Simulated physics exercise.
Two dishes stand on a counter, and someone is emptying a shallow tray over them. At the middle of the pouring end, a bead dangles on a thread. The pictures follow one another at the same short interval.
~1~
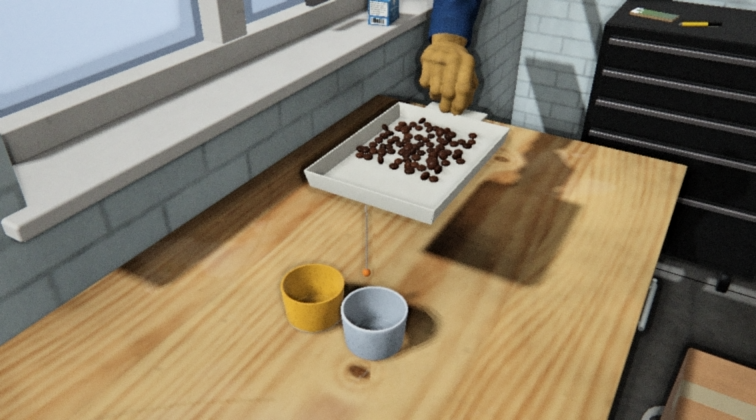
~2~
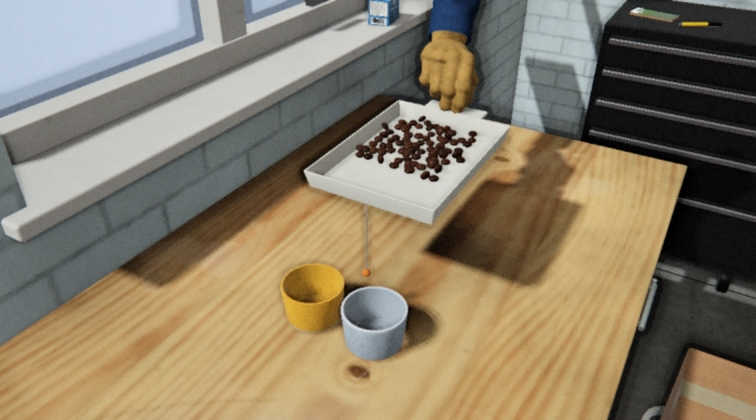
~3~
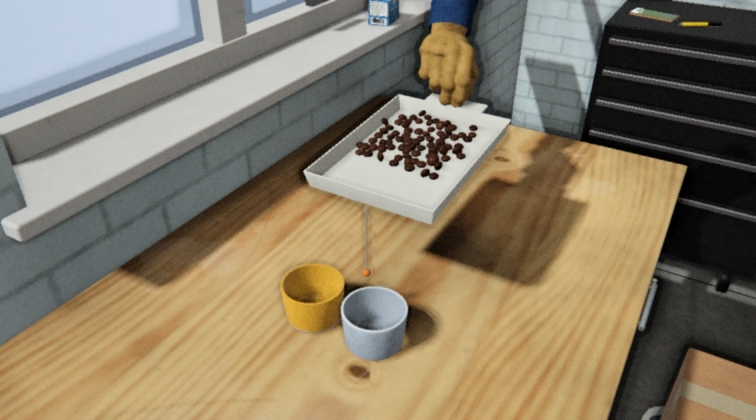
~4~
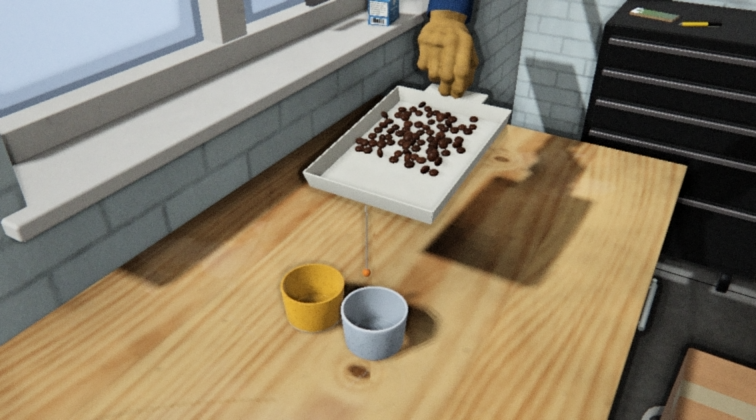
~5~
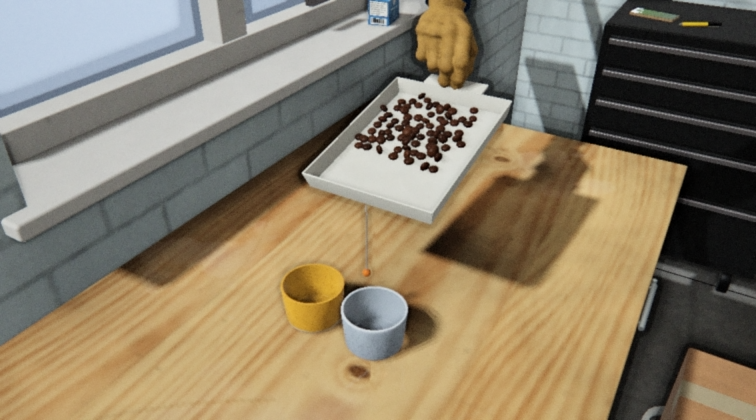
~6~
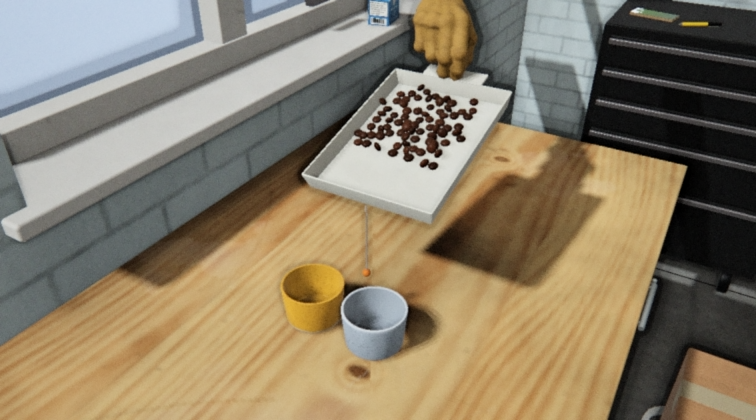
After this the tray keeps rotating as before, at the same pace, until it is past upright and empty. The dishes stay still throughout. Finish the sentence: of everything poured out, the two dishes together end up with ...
They end up with the majority of it.
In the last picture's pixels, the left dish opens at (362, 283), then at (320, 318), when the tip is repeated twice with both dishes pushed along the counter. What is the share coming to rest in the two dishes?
Roughly 0% the first time and 30% the second time.
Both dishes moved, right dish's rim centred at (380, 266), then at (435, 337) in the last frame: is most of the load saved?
Catch, run one: Below the halfway mark; run two: Below the halfway mark.
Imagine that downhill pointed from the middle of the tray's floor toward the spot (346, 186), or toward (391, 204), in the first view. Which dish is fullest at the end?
So, first the left-side one, then the right-side one.
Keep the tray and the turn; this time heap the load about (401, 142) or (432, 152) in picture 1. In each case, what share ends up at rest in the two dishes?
From the first start you get 70 in a hundred, from the second 80 in a hundred.
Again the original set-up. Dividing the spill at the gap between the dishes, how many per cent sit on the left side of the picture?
Reading: Around 80 %.
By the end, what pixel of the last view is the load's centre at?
(325, 319).
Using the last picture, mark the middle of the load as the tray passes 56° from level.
Near (359, 184).
Soon after the last picture, tray tipped steeply; all on the tray.
A little later, tray tipped right over; most on the tray; a stray few in the right dish; a small part in the left dish; a small part in the air.
Later still, tray tipped past a quarter turn; about a quarter in the right dish; about half in the left dish; about a quarter outside both; a stray few in the air.
At rest, tray tipped past a quarter turn; about a quarter in the right dish; about half in the left dish; about a quarter outside both; a stray few in the air.
